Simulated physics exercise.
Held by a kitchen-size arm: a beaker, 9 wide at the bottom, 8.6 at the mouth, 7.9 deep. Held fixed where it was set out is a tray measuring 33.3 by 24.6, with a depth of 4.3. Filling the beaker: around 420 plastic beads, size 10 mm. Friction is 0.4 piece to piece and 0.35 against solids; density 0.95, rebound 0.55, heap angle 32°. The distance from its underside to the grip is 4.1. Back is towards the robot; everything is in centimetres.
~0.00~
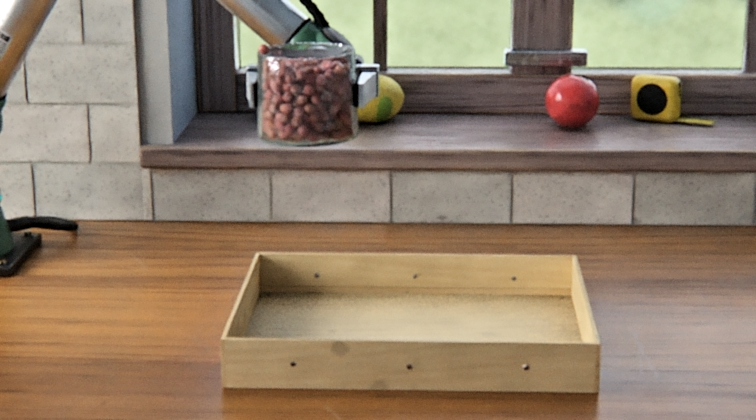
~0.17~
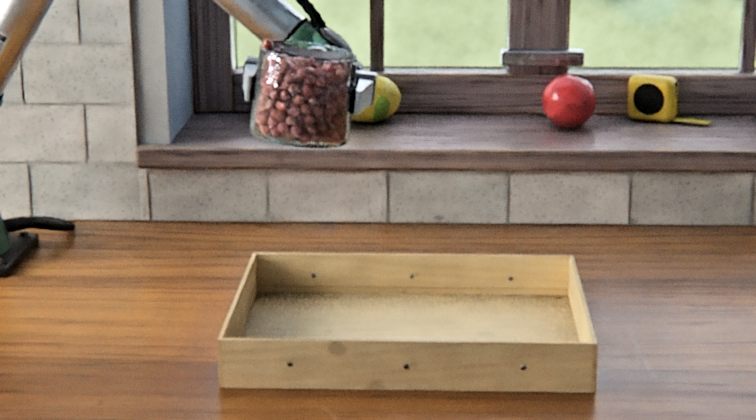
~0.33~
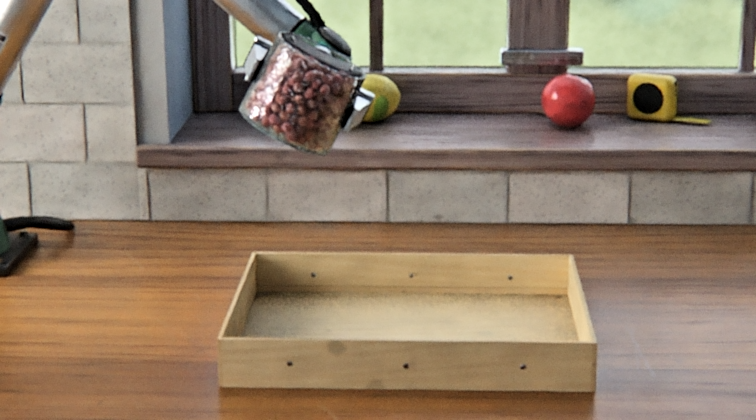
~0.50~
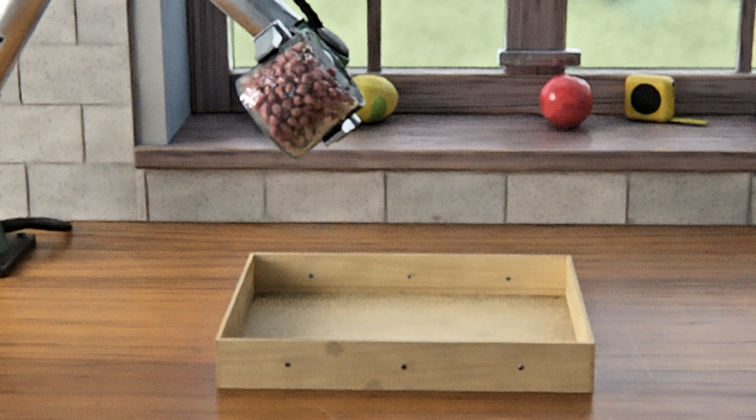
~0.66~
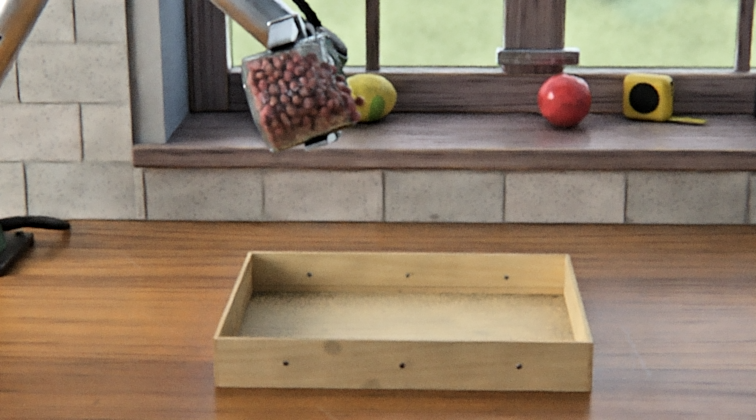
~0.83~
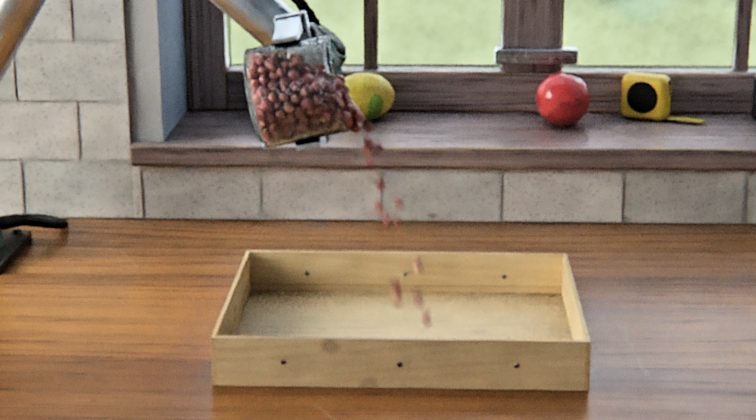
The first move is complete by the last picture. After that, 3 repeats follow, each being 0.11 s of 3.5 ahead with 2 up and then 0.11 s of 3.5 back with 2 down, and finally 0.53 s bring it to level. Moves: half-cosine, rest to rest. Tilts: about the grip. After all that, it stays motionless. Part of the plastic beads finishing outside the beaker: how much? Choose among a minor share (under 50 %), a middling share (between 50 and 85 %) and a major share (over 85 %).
A major share.
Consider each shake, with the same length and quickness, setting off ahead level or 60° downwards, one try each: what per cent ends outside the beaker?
Try one gives about 85 in a hundred, try two about 40 in a hundred.
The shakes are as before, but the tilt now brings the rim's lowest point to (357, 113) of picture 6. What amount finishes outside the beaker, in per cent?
Somewhere around 75 %.
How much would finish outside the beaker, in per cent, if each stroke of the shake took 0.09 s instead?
I'd expect some 100 per cent.
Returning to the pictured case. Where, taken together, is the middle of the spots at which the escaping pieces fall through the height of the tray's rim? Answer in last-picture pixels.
Estimated centre around (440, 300) in pixels.
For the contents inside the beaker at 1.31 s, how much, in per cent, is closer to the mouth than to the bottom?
Roughly 65 per cent.
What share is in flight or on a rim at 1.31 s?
Logged share: Close to 17 per cent.
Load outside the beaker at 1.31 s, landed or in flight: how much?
Share gone: Around 85 %.
After 1.31 s, tilted 79° forward, highest piece 23 above the table; 288 in the tray, 63 in the beaker, 73 in flight or on a rim.
After 1.78 s, tilted 33° forward, highest piece 23 above the table; 390 in the tray, 29 in the beaker, 4 on the table or floor, 1 in flight or on a rim.
After 2.22 s, level, highest piece 24 above the table; 391 in the tray, 29 in the beaker, 4 on the table or floor.
After 3.27 s, level, highest piece 24 above the table; 391 in the tray, 29 in the beaker, 4 on the table or floor.
At rest, 391 in the tray, 29 in the beaker, 4 on the table or floor. That is 93 % outside the beaker.
